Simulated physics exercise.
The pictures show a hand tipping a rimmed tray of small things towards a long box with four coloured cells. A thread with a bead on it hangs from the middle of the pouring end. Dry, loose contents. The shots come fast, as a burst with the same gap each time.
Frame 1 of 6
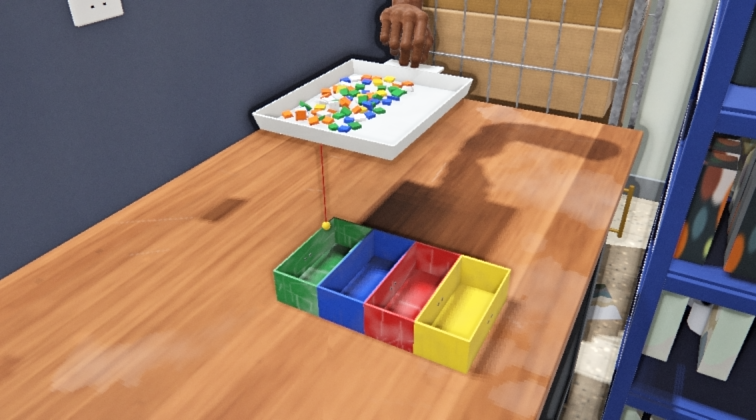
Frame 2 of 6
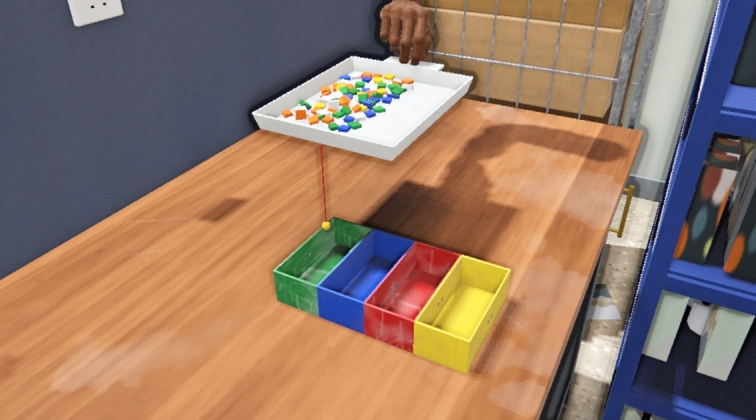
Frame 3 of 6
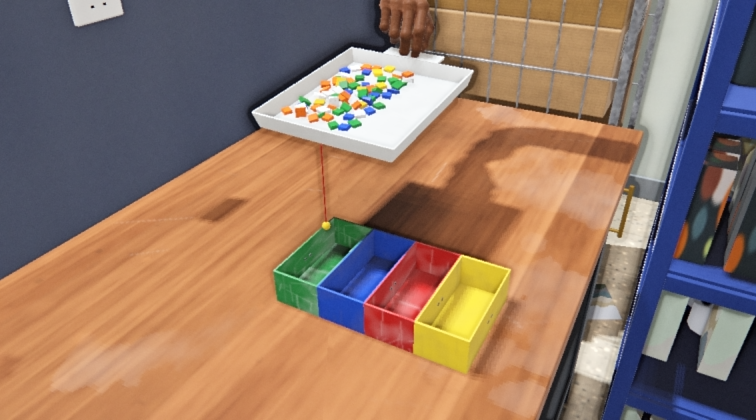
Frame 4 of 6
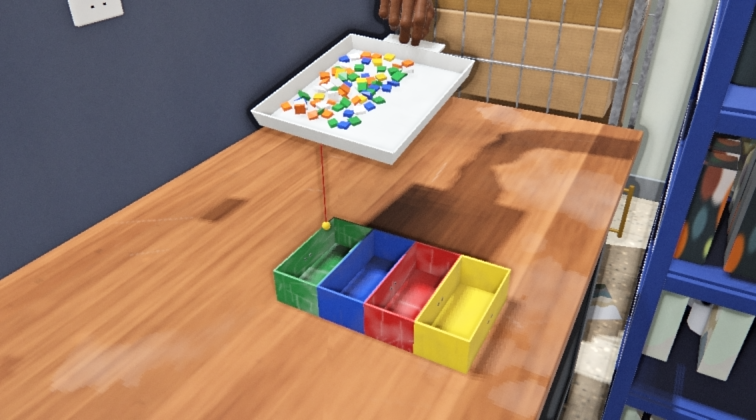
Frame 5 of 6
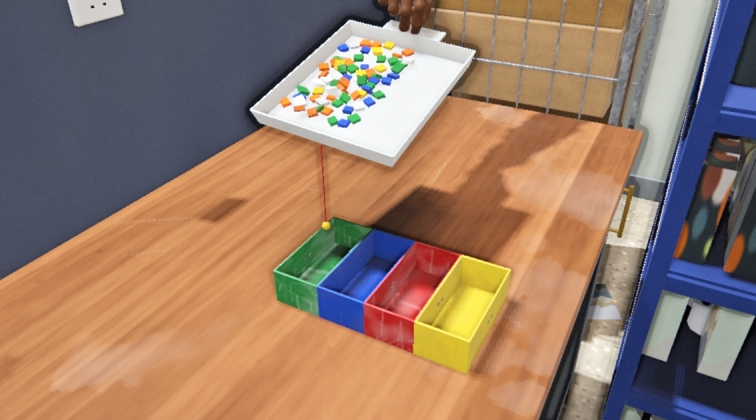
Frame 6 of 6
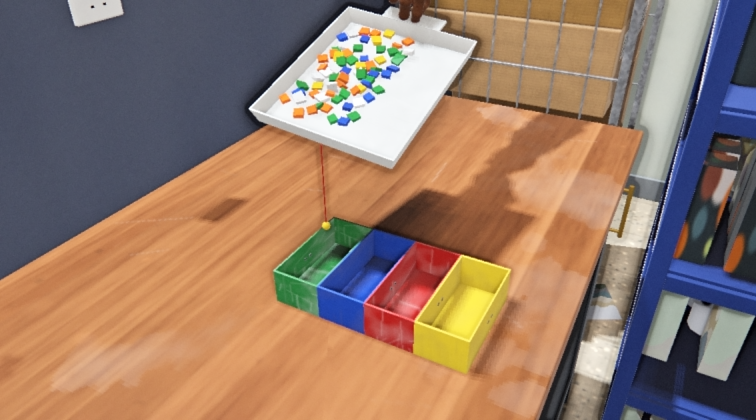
A hand gradually tilts a white tray of colourful tiles above four coloured box cells.
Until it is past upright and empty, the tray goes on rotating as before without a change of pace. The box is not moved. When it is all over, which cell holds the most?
The blue cell holds the most.
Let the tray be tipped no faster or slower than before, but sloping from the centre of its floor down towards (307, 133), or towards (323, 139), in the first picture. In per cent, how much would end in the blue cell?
For the first aim it is 0 in a hundred, for the second 10 in a hundred.
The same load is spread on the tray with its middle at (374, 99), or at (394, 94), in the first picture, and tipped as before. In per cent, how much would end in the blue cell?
Try 1: 70 %; try 2: 80 %.
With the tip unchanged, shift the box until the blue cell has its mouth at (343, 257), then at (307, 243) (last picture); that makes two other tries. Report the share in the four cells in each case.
First placement near 100 percent, second near 100 percent.
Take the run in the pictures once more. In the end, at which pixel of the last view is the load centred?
Close to (358, 288), more or less.
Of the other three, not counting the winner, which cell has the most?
The answer here is green.
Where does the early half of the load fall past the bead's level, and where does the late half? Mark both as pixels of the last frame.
It goes through near (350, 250) first, then near (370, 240).
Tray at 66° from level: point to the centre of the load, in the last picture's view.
Close to (352, 135).
Soon after the last picture, tray tipped steeply; nearly all on the tray; a small part falling or outside the box.
A little later, tray tipped past a quarter turn; about two thirds on the tray; a small part in the blue cell; a small part in the red cell; a stray few in the green cell; about a quarter falling or outside the box.
Later still, tray tipped past a quarter turn; about half in the blue cell; about a third in the green cell; a small part in the red cell.
At rest, tray tipped past a quarter turn; about half in the blue cell; about a third in the green cell; a small part in the red cell; none in the yellow cell.
